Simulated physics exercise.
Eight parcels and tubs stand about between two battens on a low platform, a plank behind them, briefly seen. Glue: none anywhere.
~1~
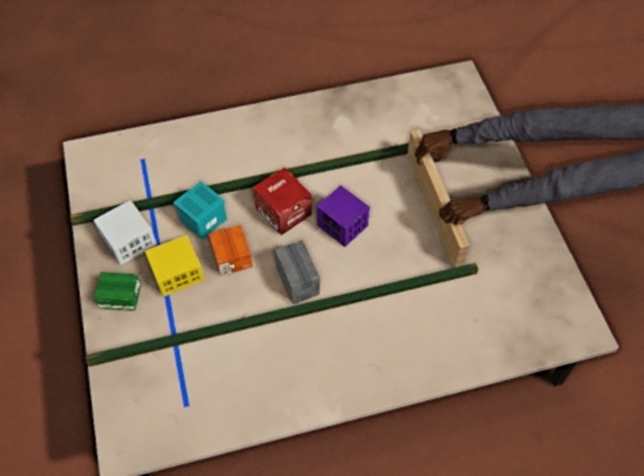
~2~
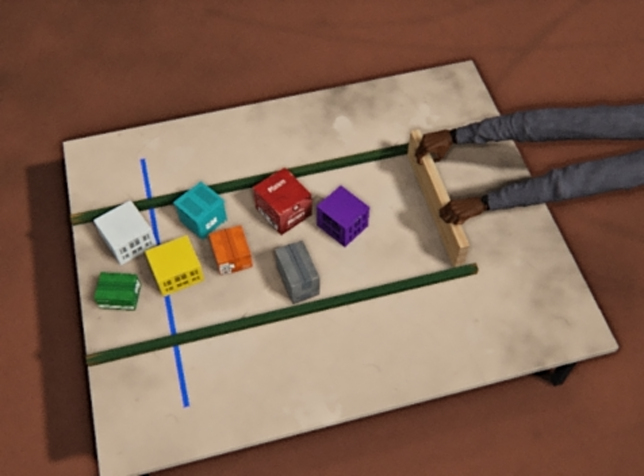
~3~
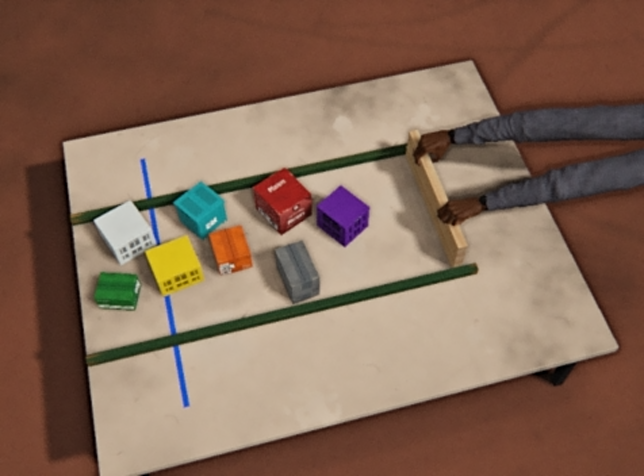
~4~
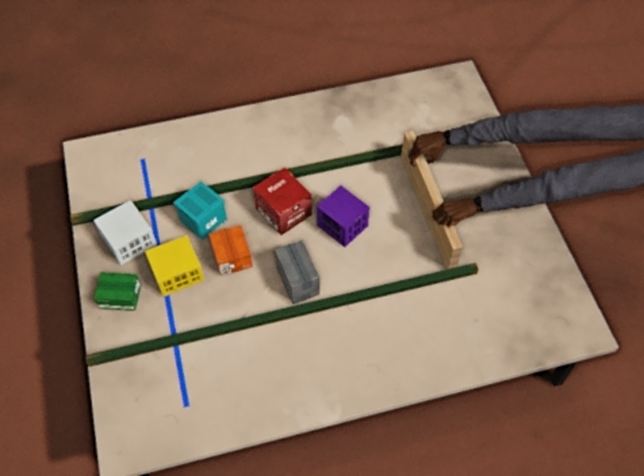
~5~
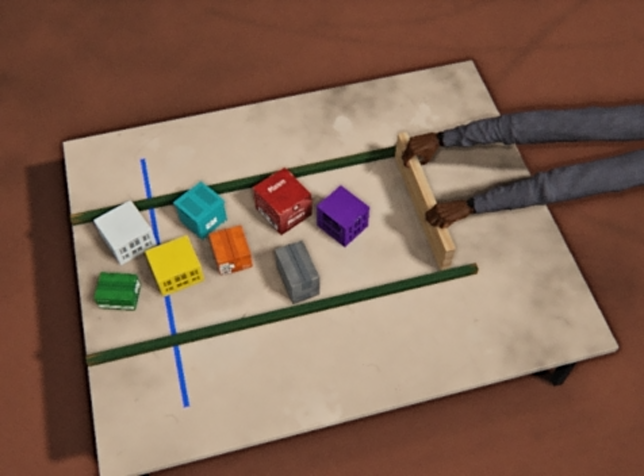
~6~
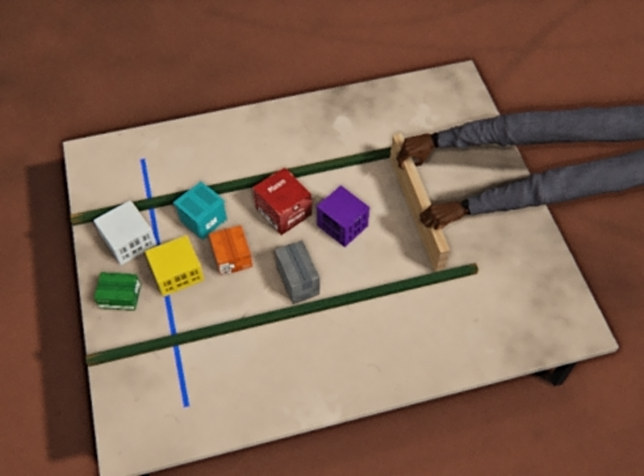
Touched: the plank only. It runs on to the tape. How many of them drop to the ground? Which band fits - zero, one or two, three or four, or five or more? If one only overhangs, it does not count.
The band that fits is three or four.
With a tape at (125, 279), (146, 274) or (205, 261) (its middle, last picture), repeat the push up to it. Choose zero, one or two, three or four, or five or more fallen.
Result per tape, in order - more than four / either three or four / 1 or 2.
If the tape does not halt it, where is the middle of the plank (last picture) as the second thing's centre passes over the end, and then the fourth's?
It sits near (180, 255), and then near (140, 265).
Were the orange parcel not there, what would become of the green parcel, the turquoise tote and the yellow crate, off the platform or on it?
Well, the green parcel drops down, the turquoise tote is safe, and last of the three, the yellow crate is safe.
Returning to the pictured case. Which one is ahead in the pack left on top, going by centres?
That would be the turquoise tote.
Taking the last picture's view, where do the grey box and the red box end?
The grey box stops around (152, 305); the red box around (132, 222).
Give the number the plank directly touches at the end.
Count: 3.
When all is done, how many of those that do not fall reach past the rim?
The total here is 0.
A little later, none off yet; green parcel at rest near (118, 291); white crate at rest near (126, 233); yellow crate at rest near (175, 266).
When it is over, the number that fall off is three or four; down, yellow crate, white crate and green parcel.
